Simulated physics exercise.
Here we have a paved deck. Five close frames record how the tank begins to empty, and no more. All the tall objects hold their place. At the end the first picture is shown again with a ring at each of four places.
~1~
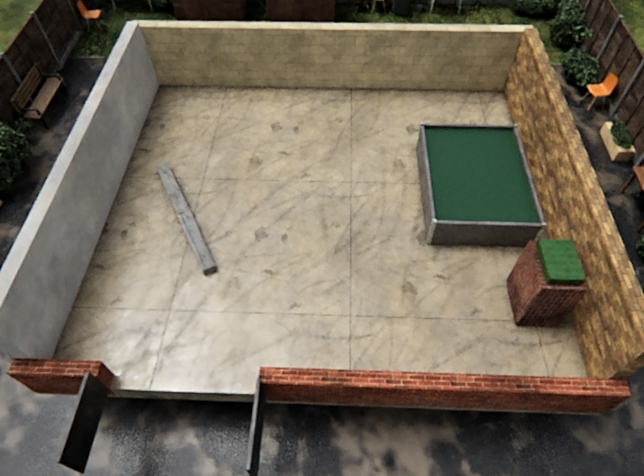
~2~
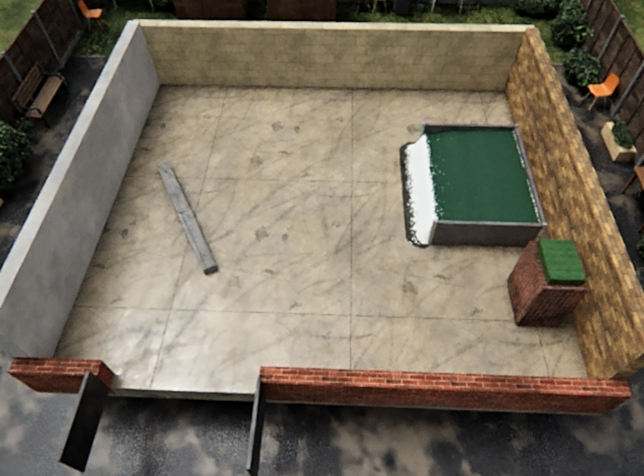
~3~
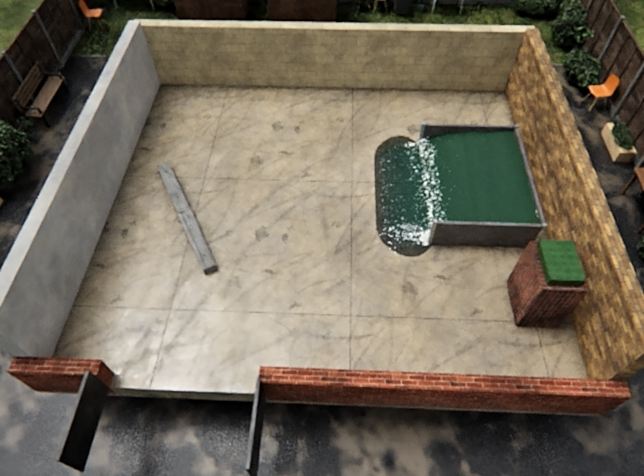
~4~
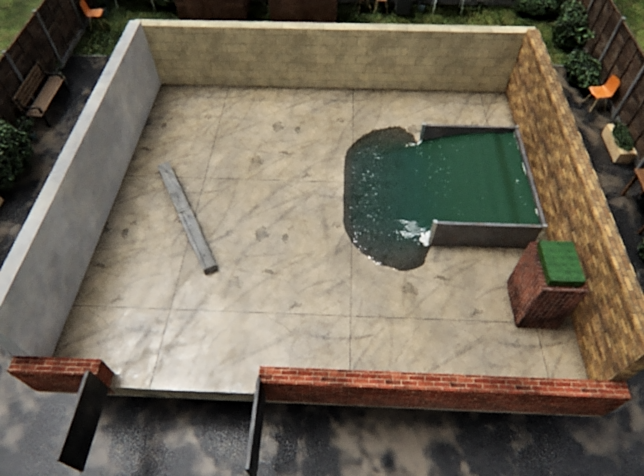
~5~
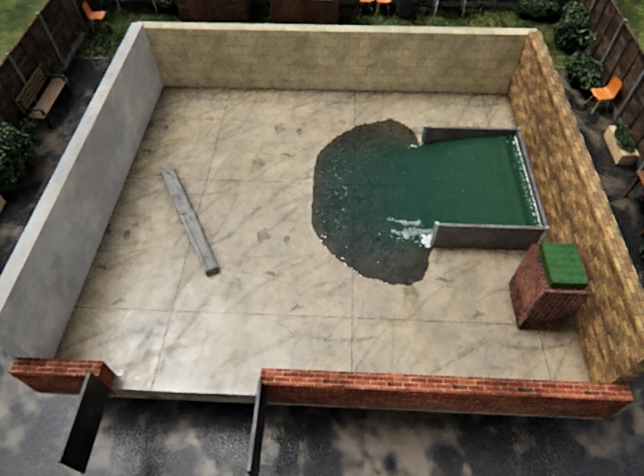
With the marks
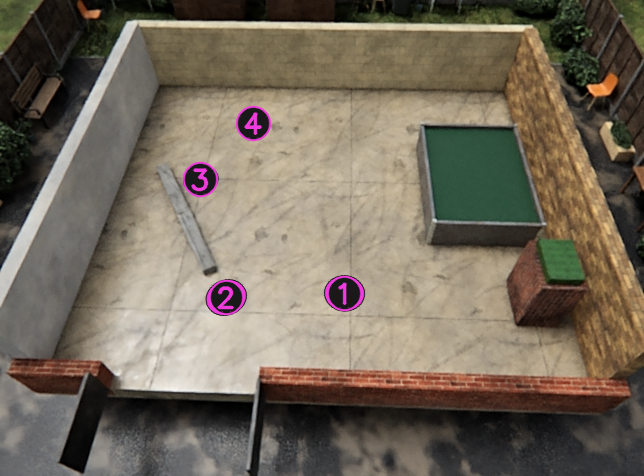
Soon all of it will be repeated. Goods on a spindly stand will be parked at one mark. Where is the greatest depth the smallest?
Use spot 1.
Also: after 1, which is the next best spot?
2 it is.
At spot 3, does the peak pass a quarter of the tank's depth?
Yes, it does.
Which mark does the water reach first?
It is 1.
In magenta, 1 at (344, 293); 2 at (226, 297); 3 at (200, 179); 4 at (253, 123).
With 1, the water peaks at about 7 % of the depth that stood in the tank.
With 2, the water peaks at about 14 % of the depth that stood in the tank.
With 3, the water peaks at about 33 % of the depth that stood in the tank.
With 4, the water peaks at about 30 % of the depth that stood in the tank.
